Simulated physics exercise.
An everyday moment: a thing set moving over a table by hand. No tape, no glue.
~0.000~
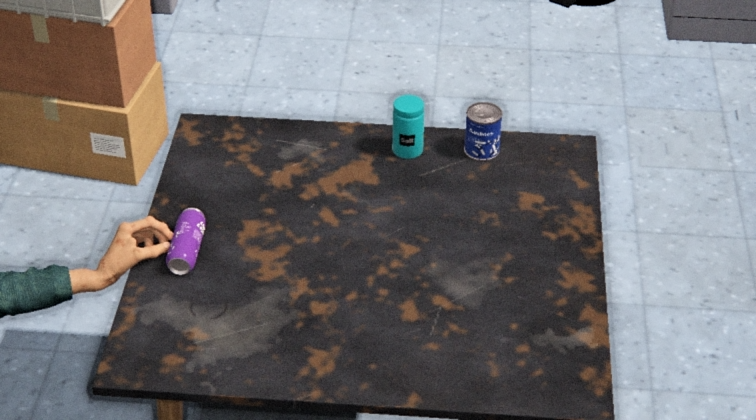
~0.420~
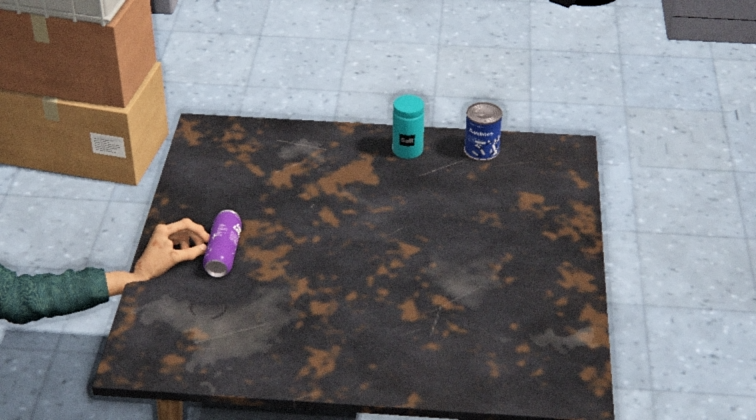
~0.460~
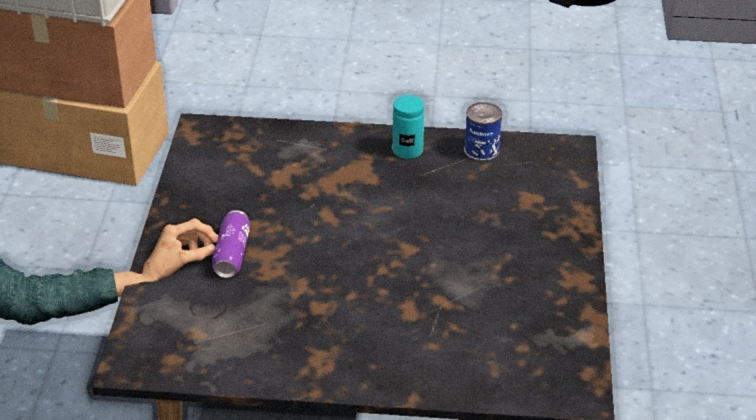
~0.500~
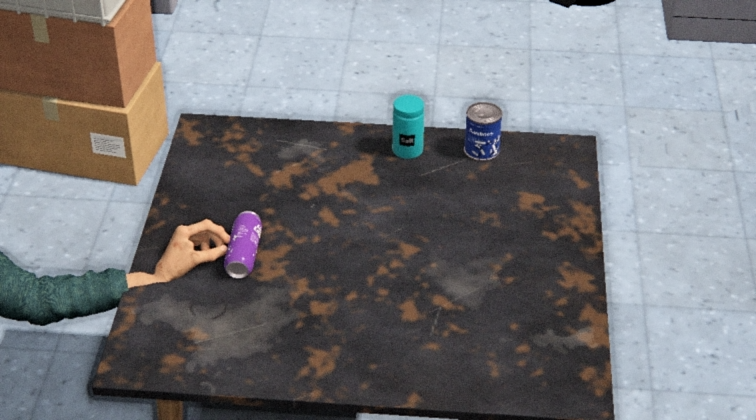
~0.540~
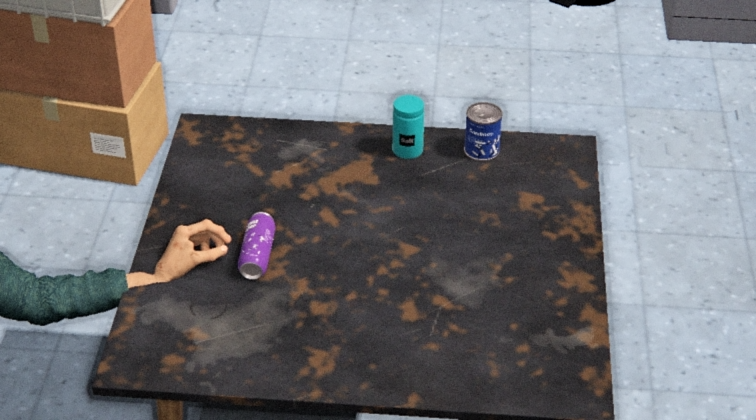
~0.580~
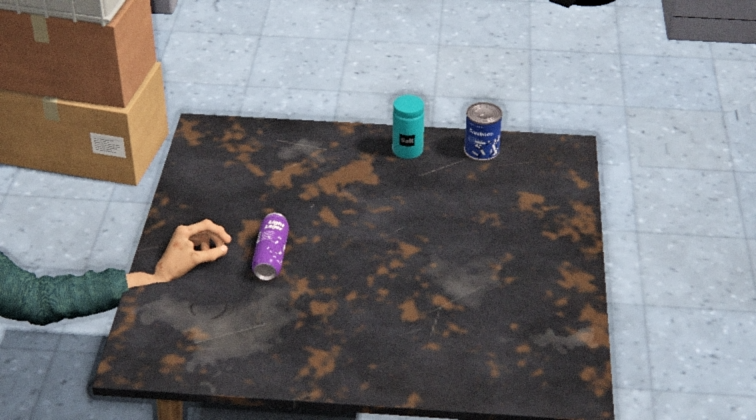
A purple can lying on a dark, rust-patched table is pushed right by a hand, then rolls a little farther alone.
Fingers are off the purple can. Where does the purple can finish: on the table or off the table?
The purple can goes over the edge.
By 0.98 s, purple can moved well along near (405, 254).
By 1.58 s, purple can moved well along near (599, 266).
By 1.98 s, purple can now off the table.
When it is over (2.2 s), off the table, purple can.
